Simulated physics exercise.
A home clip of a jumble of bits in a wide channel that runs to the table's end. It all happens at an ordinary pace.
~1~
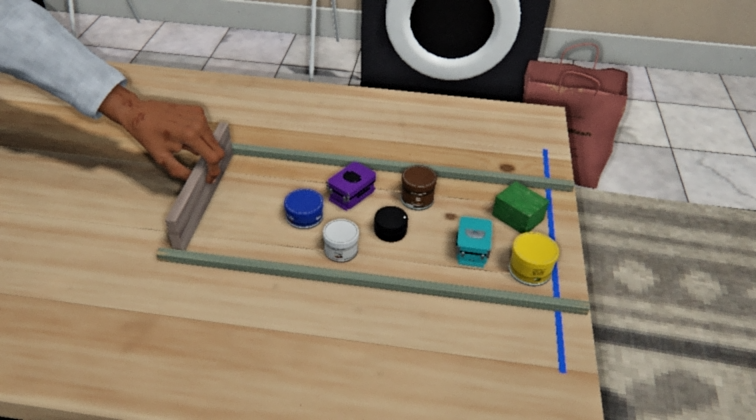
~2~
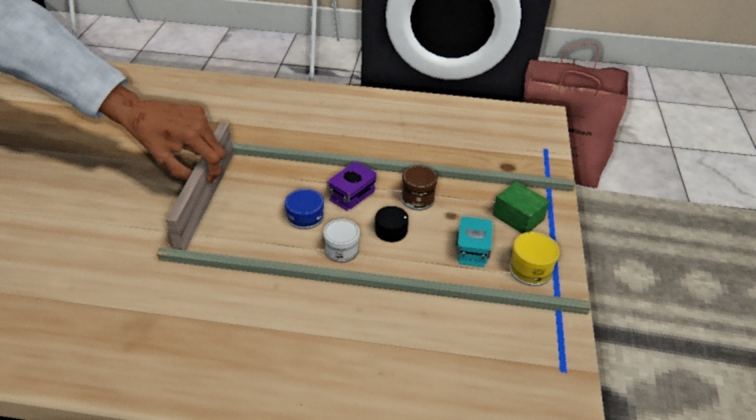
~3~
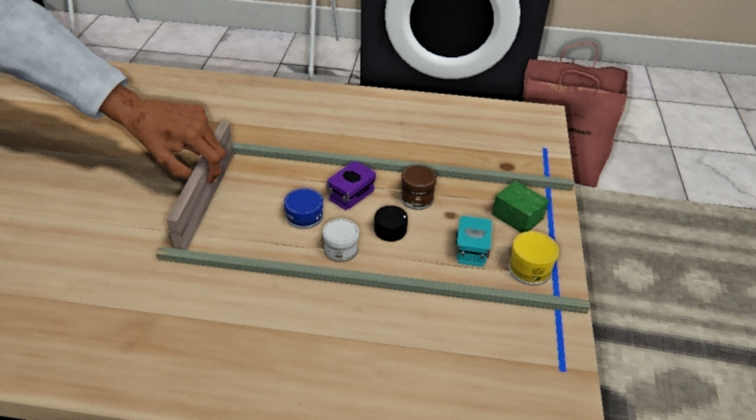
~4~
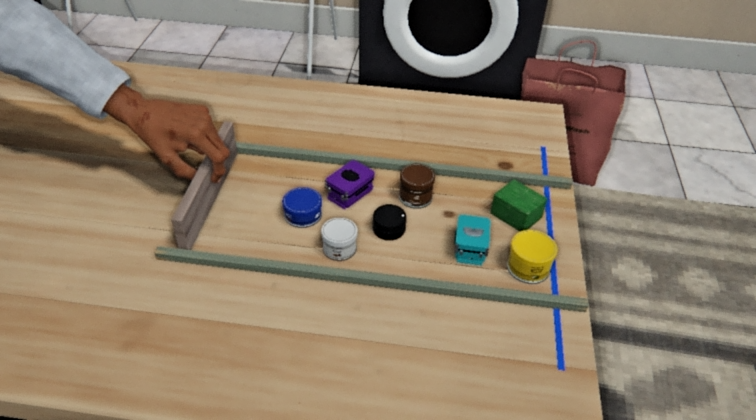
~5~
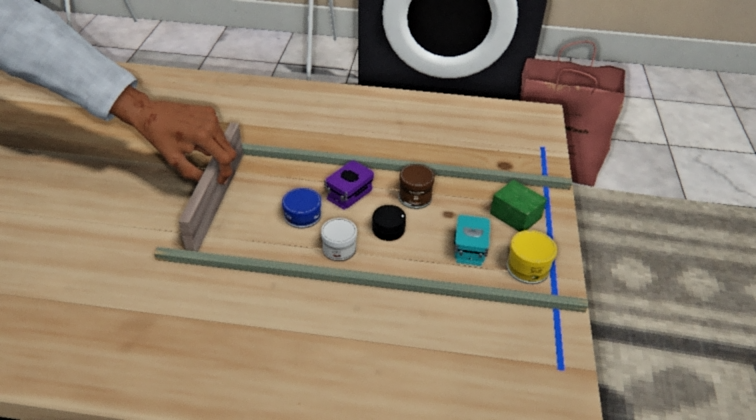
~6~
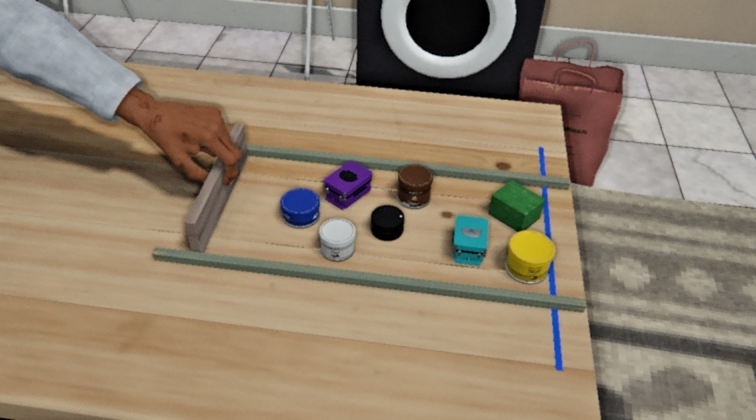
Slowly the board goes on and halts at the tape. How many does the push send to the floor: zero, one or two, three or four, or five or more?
The number that fall off is five or more.
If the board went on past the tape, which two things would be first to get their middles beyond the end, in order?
The order is the green block, the black lid.
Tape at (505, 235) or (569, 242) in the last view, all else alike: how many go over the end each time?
Down on the floor: 1 and 8.
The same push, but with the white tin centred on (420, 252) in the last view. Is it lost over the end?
Then it remains up.
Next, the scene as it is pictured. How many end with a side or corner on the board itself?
The number is 3.
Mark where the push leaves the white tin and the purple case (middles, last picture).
The white tin at (572, 266), the purple case at (563, 198).
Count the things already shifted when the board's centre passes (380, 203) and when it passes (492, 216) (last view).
At the one place 5, at the other 8.
A little later, none off yet; yellow tin at rest near (529, 257); green block at rest near (516, 206); turquoise case at rest near (470, 241).
Next, none off yet; yellow tin at rest near (529, 257); green block at rest near (516, 206); turquoise case shifted a little near (489, 245).
Later still, none off yet; yellow tin shifted about its own width near (575, 276); green block shifted about its own width near (576, 216); turquoise case shifted well along near (549, 251).
When it is over, the number that fall off is five or more; down, black lid, brown pot, turquoise case, green block and yellow tin.
